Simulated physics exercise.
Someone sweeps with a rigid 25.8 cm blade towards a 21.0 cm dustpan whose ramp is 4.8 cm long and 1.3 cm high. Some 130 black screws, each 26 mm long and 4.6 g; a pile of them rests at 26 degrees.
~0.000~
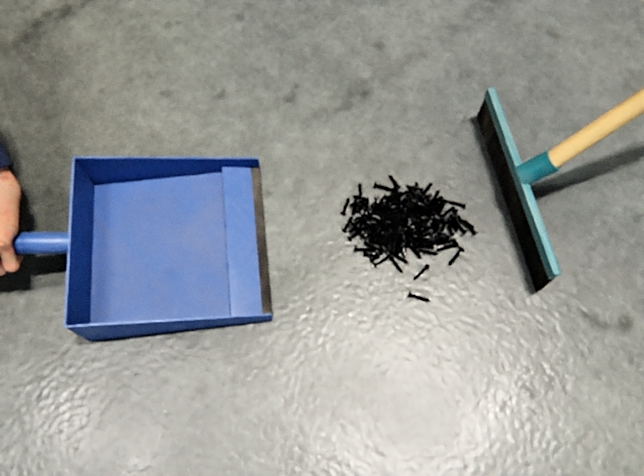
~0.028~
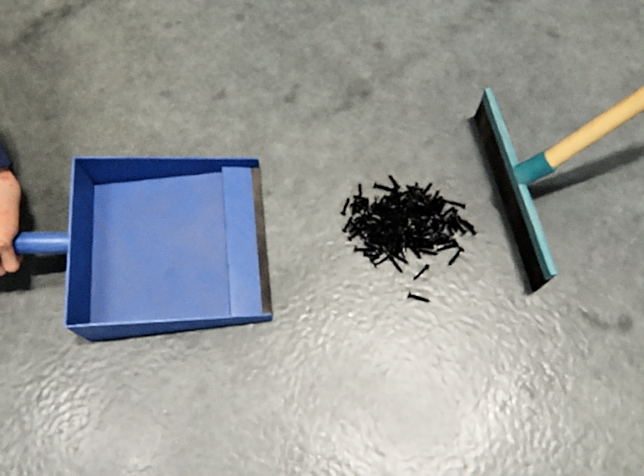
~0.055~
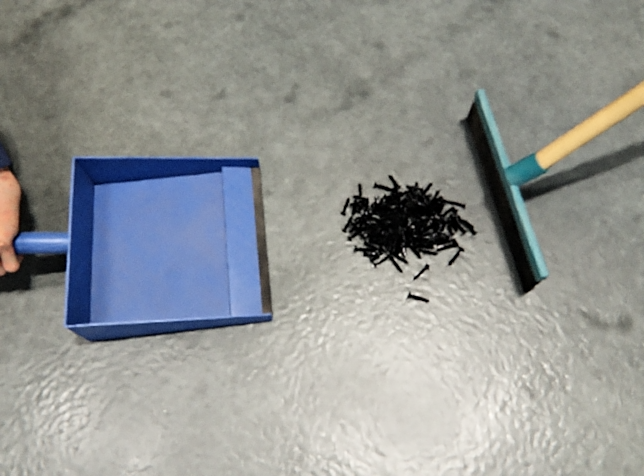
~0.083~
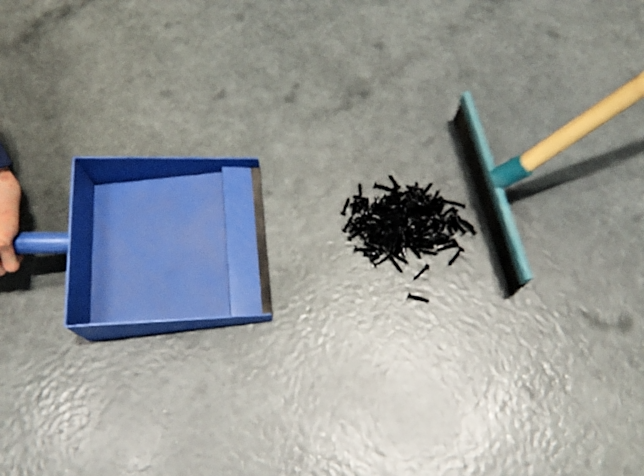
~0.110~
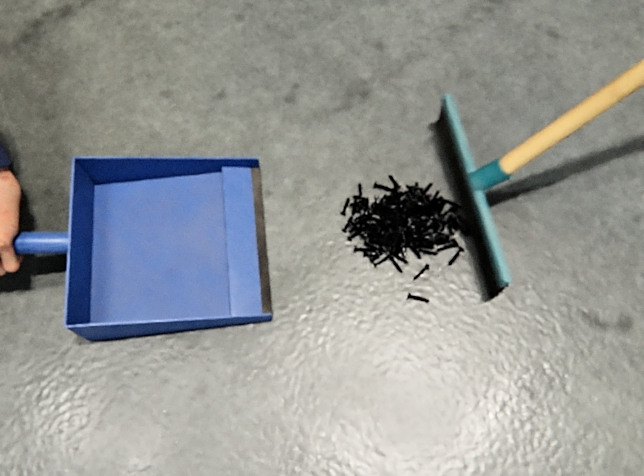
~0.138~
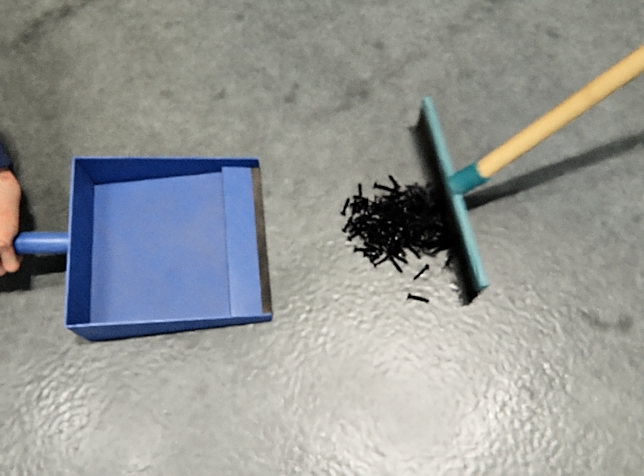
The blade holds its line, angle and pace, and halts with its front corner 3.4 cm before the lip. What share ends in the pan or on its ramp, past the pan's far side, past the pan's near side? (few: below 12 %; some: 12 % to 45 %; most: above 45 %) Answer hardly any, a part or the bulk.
Pan the bulk, far side hardly any, near side hardly any.
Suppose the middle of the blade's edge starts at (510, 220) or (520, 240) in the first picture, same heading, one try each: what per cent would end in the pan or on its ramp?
Some 60 and 50 per cent.
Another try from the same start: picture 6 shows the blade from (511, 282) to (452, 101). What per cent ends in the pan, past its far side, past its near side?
Pan 25, far 0, near 0.
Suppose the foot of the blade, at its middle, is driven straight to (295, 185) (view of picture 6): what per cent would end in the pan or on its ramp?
Some 45 per cent.
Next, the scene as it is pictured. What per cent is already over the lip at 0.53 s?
About 55 per cent by then.
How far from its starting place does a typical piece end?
About 20 cm.
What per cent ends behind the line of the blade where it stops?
About 0 per cent.
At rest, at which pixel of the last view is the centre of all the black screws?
Around (260, 244).
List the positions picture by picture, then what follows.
In the first frame, blade from (553, 274) to (489, 96), moved 0.0 cm, 0 of the pieces shifted so far; middle of the pieces at (407, 220); pan at (164, 250).
In the second frame, blade from (550, 275) to (487, 96), moved 0.4 cm, 0 of the pieces shifted so far; middle of the pieces at (407, 220).
In the third frame, blade from (541, 276) to (479, 97), moved 1.5 cm, 0 of the pieces shifted so far; middle of the pieces at (407, 220).
In the fourth frame, blade from (525, 279) to (465, 99), moved 3.3 cm, 0 of the pieces shifted so far; middle of the pieces at (407, 220).
In the fifth frame, blade from (504, 282) to (446, 102), moved 5.8 cm, 2 of the pieces shifted so far; middle of the pieces at (407, 220).
In the sixth frame, blade from (481, 286) to (426, 105), moved 8.5 cm, 43 of the pieces shifted so far; middle of the pieces at (406, 220); pan at (164, 250). Its pace works out near 0.97 m/s, heading 3 degrees towards the viewer's side.
After 0.25 s, middle of the blade 13 cm from the lip; 0 % over the lip, far side 0 %, near side 0 %.
After 0.32 s, middle of the blade 6 cm from the lip; 0 % over the lip, far side 0 %, near side 0 %.
After 0.53 s, middle of the blade 4 cm from the lip; 55 % over the lip, far side 0 %, near side 5 %.
At rest (1.2 s), pan 55 %, far side 0 %, near side 5 %, in front of the lip or behind the blade 40 %.
